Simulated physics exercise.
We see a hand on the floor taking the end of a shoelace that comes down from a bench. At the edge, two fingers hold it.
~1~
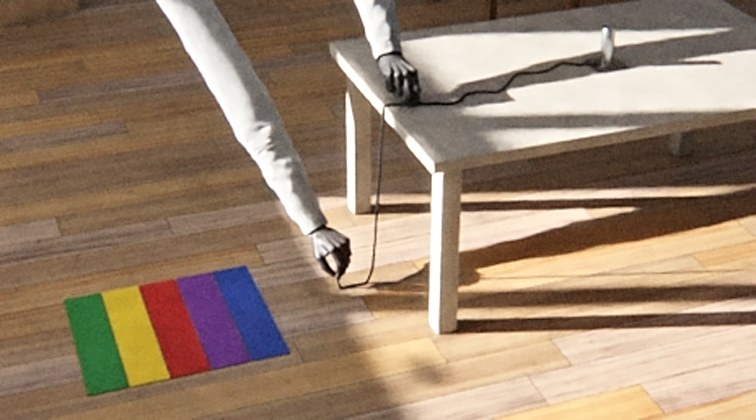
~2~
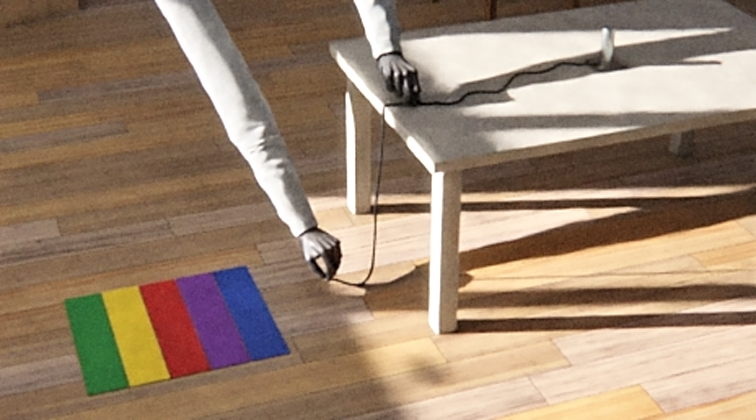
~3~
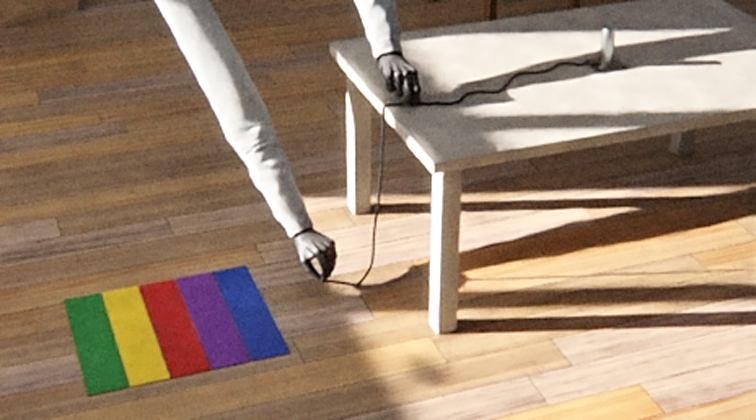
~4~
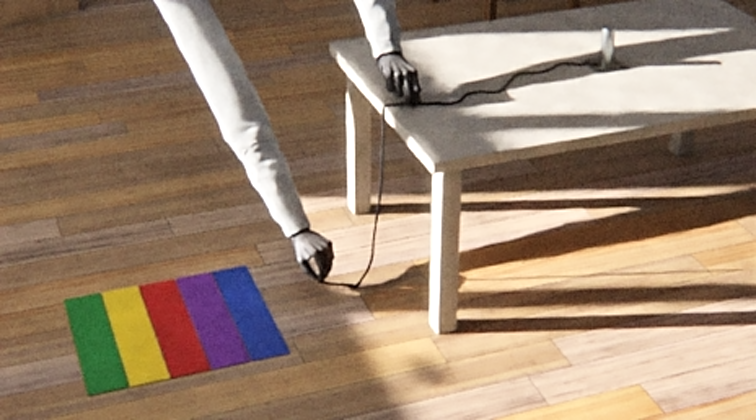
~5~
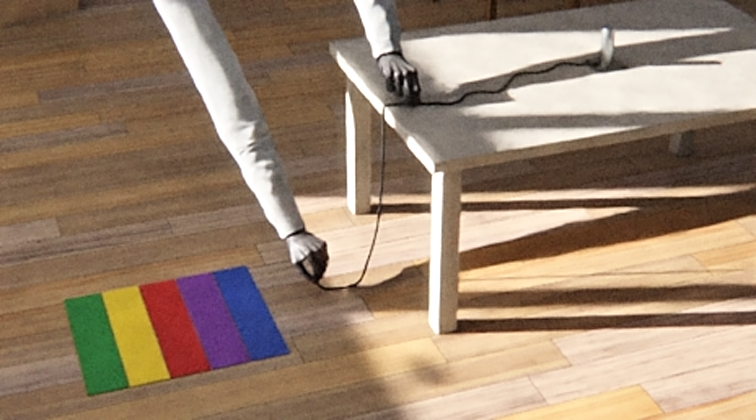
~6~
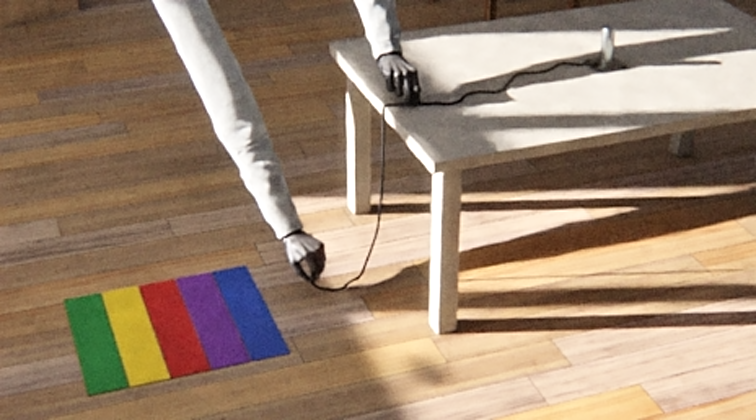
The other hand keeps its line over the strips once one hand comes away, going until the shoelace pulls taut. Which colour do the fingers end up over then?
They end up over the red strip.
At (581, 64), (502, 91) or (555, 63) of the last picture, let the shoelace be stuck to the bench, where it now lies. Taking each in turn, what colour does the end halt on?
Red; purple; red.
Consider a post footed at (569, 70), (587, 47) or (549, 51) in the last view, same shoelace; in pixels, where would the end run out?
Roughly (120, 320), (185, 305) and (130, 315), try by try.
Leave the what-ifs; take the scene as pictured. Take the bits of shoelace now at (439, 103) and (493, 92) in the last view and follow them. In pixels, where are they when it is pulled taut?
One ends up around (403, 103), the other around (464, 91).
Soon after, end near (249, 292); over blue.
After that, end near (198, 302); over purple.
At the stop, end near (169, 308); over red. The end stops over the red strip.
